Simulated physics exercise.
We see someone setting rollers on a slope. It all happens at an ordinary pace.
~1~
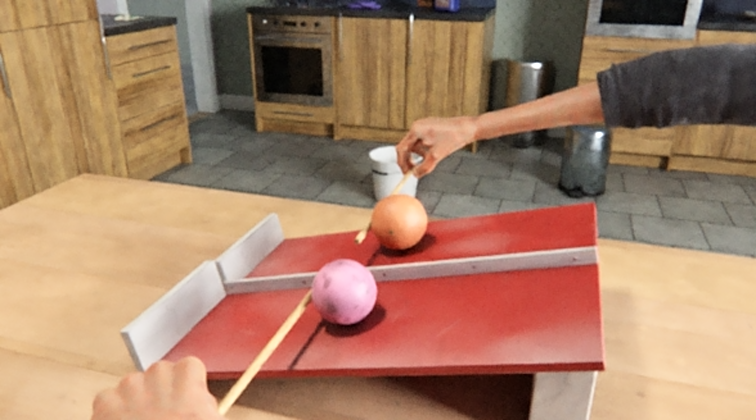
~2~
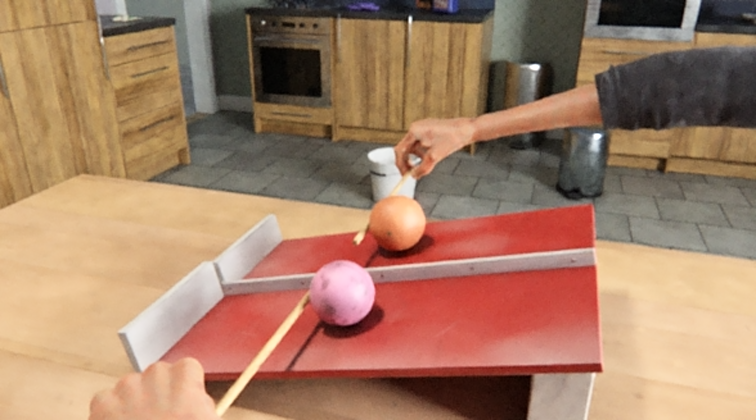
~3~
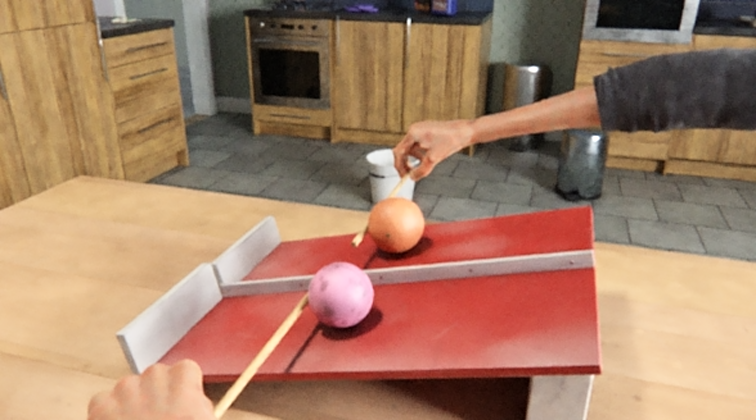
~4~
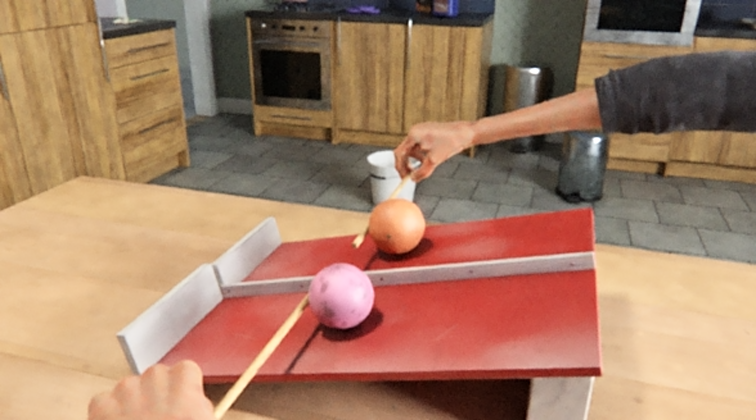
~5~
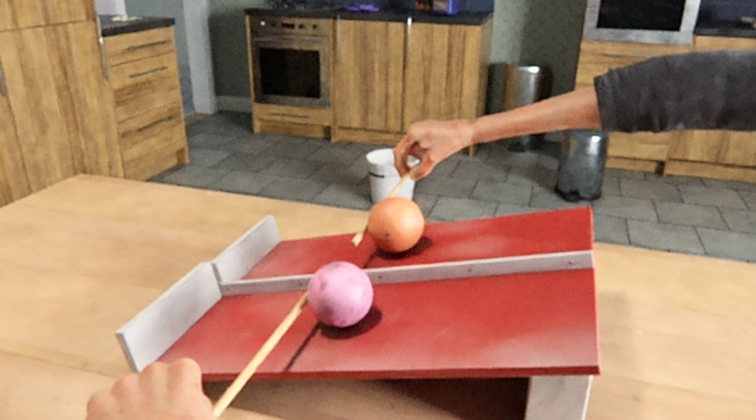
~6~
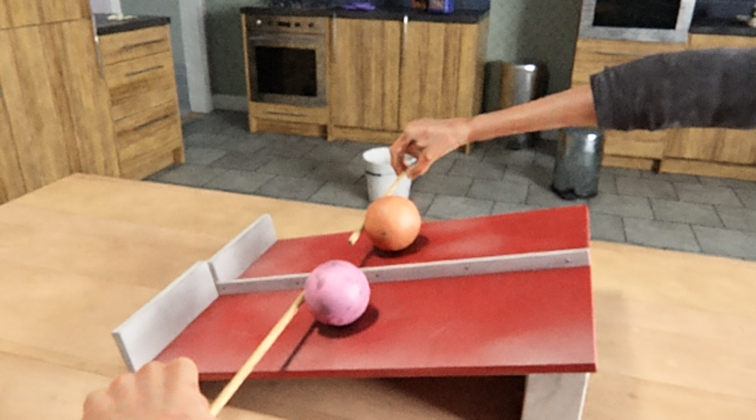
In a kitchen, two hands hold thin wooden sticks against an orange ball and a pink ball on a sloping red board with white dividers on a wooden table; the balls stay in place, and almost nothing moves.
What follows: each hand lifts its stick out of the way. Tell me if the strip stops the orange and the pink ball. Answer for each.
In the end the orange stops on the board; the pink ball stops on the board.
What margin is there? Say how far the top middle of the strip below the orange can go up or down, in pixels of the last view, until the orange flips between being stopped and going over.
Some 16 pixels, down.
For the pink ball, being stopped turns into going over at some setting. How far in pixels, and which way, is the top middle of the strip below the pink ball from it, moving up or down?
About 24 pixels down.
Then, 0.26 s later than the last frame, orange rolling on the board near (366, 227); pink ball rolling on the board near (306, 296).
Then, 0.42 s later than the last frame, orange rolling on the board near (316, 232); pink ball rolling on the board near (248, 300).
Then, 0.52 s later than the last frame, orange rolling on the board near (275, 237); pink ball rolling on the board near (199, 304).
When it is over, the orange gets caught, near (267, 238); the pink ball gets caught, near (197, 304).
